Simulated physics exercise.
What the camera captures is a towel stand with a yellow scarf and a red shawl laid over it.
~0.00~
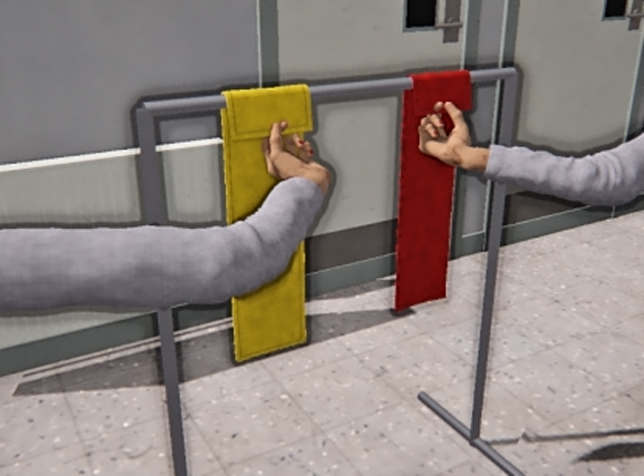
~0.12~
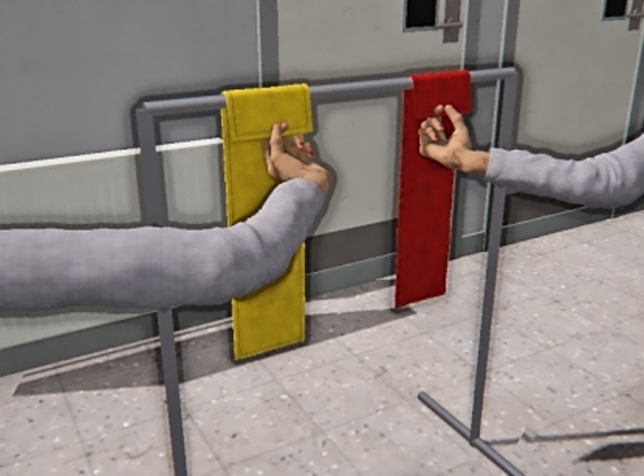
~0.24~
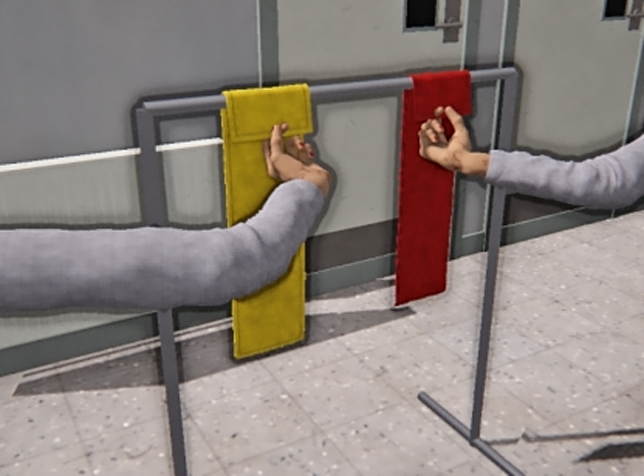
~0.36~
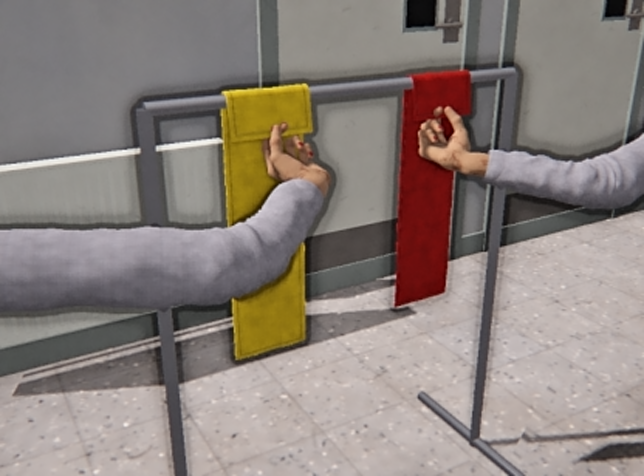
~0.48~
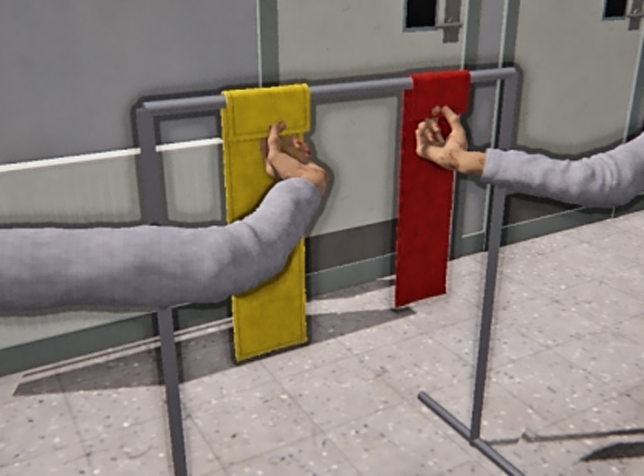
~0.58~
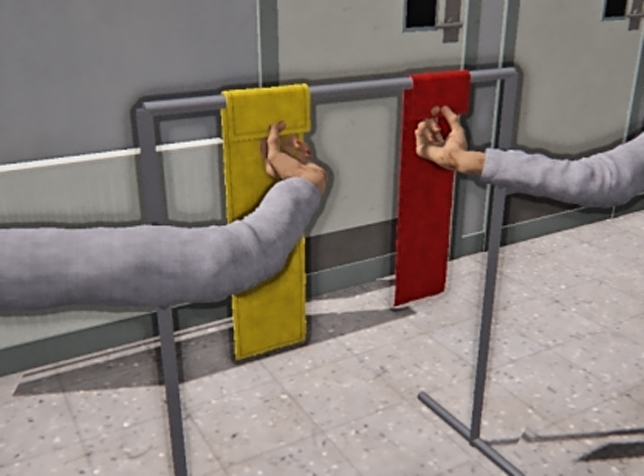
Yellow scarf and red shawl hanging almost motionless over a grey stand, two grey-sleeved arms holding hands nearly still before them.
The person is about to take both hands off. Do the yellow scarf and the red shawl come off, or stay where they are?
Result: The yellow scarf does not stay; the red shawl does not stay.
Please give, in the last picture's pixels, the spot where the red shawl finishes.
(409, 465), roughly.
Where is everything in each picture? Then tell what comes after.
In the first picture, scarf front hem (292, 125), back hem (289, 341); shawl front hem (429, 108), back hem (408, 303).
In the second picture, scarf front hem (293, 127); shawl front hem (429, 111).
In the third picture, scarf front hem (293, 127); shawl front hem (429, 113).
In the fourth picture, scarf front hem (292, 127); shawl front hem (429, 113).
In the fifth picture, scarf front hem (291, 126); shawl front hem (427, 112).
In the sixth picture, scarf front hem (290, 126), back hem (289, 340), front far shorter than the back; shawl front hem (426, 112), back hem (408, 299), front far shorter than the back.
After 0.94 s, scarf clear of the rail and dropping near (270, 322); shawl clear of the rail and dropping near (423, 249).
After 1.20 s, scarf in a heap on the floor; shawl clear of the rail and dropping near (411, 446).
At rest, scarf in a heap on the floor; shawl in a heap on the floor near (409, 465). The yellow scarf slides off and the red shawl slips to the floor.
